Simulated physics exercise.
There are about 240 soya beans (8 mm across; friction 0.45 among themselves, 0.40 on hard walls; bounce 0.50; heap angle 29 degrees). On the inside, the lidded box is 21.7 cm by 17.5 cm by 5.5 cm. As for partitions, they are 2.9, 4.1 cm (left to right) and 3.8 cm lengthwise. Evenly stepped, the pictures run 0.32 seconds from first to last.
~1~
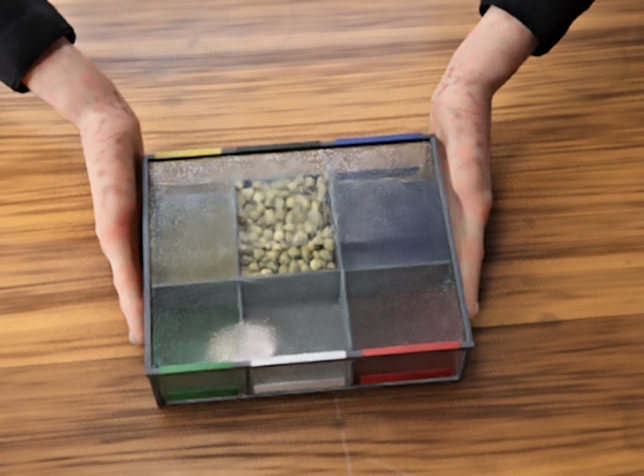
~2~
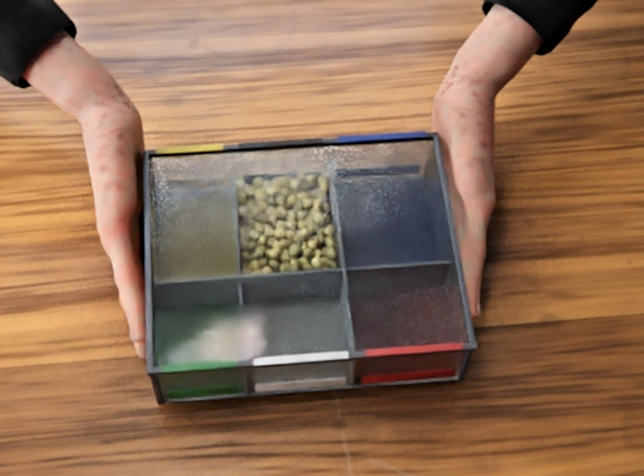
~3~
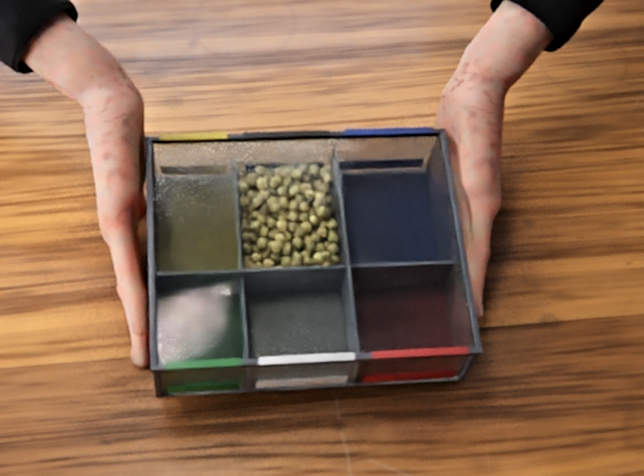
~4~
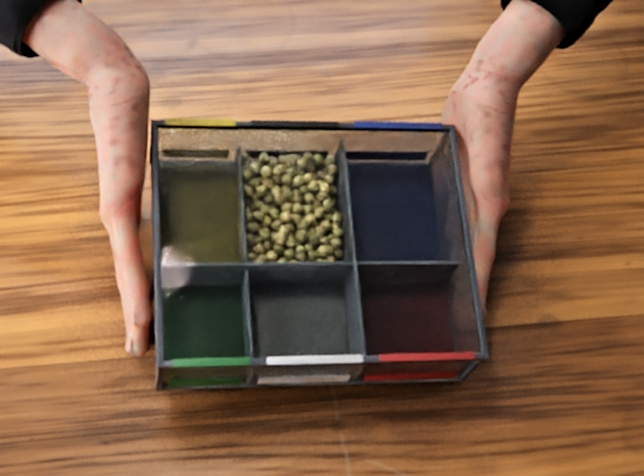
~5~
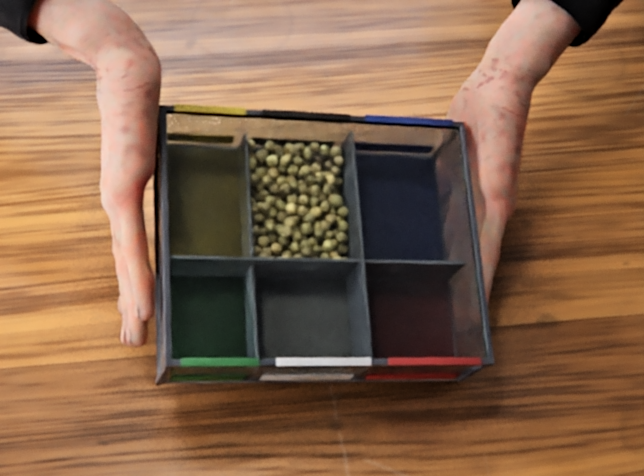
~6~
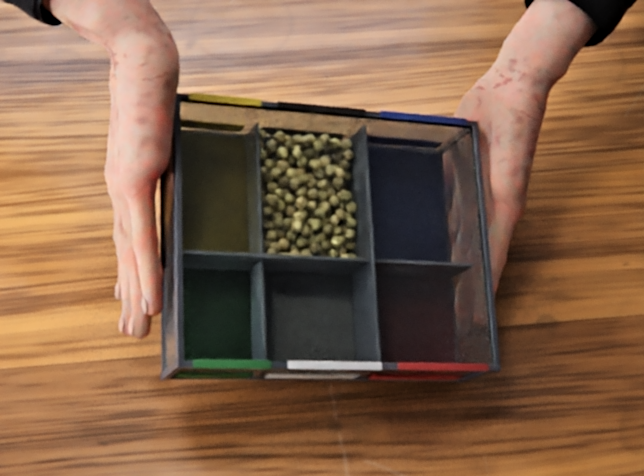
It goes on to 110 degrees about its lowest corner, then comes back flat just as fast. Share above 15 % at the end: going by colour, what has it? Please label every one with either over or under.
Labels - red: Over; blue: Under; green: Under; yellow: Under; white: Under; black: Over.
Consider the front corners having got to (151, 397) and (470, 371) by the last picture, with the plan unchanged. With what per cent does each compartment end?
Red 5; blue 0; green 15; yellow 0; white 35; black 45.
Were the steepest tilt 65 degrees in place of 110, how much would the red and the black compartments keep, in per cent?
With that change it's red at 5 per cent and black at 90 per cent.
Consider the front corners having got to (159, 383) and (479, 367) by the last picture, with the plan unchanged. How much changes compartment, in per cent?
I'd put it at about 45 per cent.
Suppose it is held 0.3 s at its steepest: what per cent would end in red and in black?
That would leave red with 35 percent and black with 65 percent.
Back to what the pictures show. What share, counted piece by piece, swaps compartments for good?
About 35 percent of it.
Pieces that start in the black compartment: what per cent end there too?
Some 60 percent.
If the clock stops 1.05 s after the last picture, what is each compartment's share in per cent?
You'd find red at 25, blue at 5, green at 0, yellow at 0, white at 5 and black at 70 per cent.
Then, 1.05 s after the last picture, tilt 109 degrees; red 25 %, blue 5 %, white 5 %, black 70 %.
Then, 1.74 s after the last picture, tilt 48 degrees; red 30 %, black 65 %.
Then, 2.47 s after the last picture, tilt 0 degrees; red 30 %, black 65 %.
In the end, red 30 %, blue 0 %, green 0 %, yellow 0 %, white 0 %, black 65 %.
